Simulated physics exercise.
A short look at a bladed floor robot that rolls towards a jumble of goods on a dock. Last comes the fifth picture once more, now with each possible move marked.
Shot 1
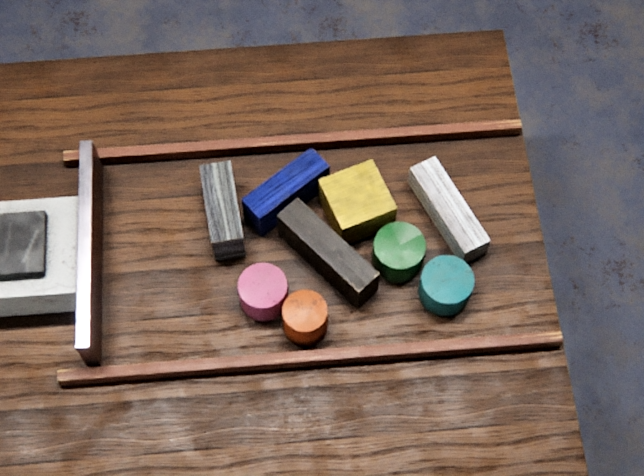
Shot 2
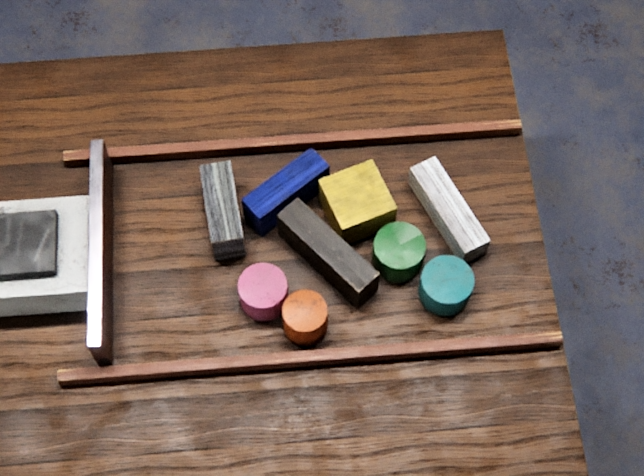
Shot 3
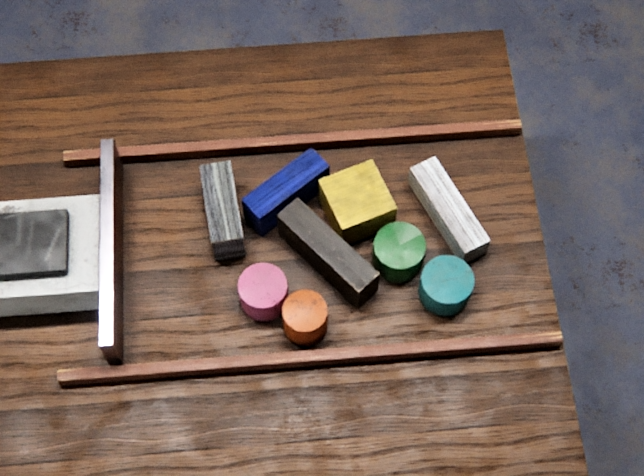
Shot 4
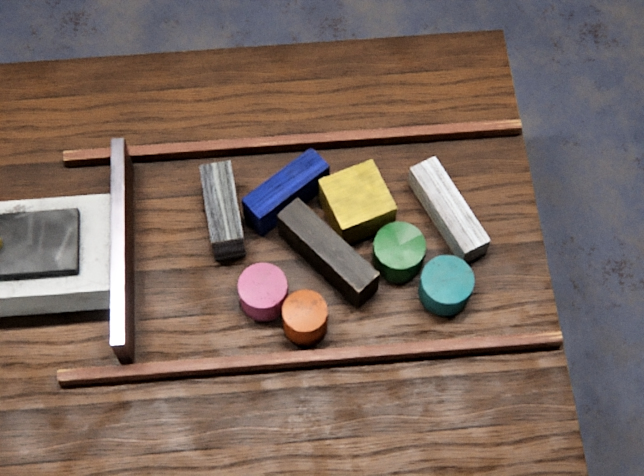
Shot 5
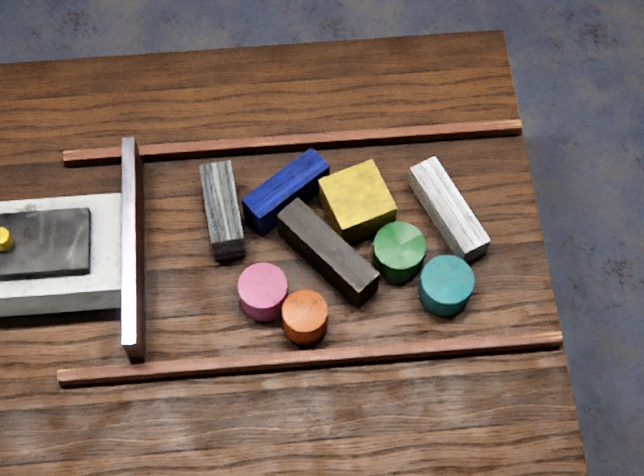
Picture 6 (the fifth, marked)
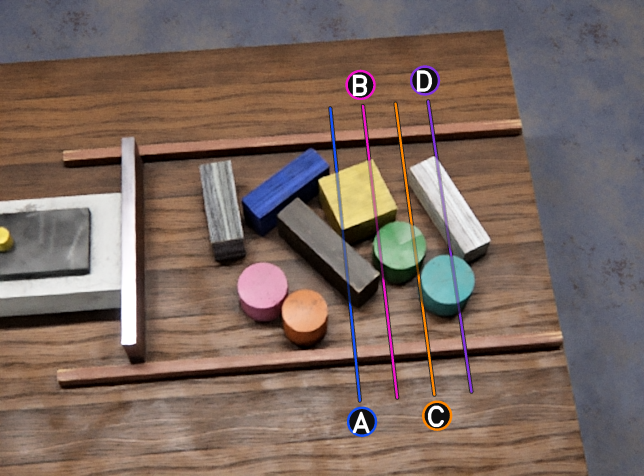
A flat pusher blade on a pale base with a dark top panel slides slowly and steadily rightward across a wooden board, seen from above at a slight angle. Between two thin copper-coloured rails, grey, blue, black and white sticks, a yellow block, and pink, orange, green and turquoise cylinders lie clustered ahead. The blade nears the untouched objects, which stay still, and the camera does not move.
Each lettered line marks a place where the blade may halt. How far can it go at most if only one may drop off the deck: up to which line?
The farthest such stop is C.
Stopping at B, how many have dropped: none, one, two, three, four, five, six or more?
In all, none.
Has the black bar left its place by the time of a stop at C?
By then, yes.
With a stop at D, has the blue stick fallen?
By then, no.
On the marked copy, A at (344, 245); B at (379, 242); C at (414, 240); D at (448, 237).
Following C. Soon after the start, robot (152, 234); blue stick (307, 182); pink canister (268, 292).
Later, robot (253, 227); white stick (472, 206); turquoise canister (461, 293).
In the end, robot (333, 221); white stick over the edge; turquoise canister (537, 284); one fallen.
As for the rest, A is within the limit but short; B is within the limit but short; D drops four.
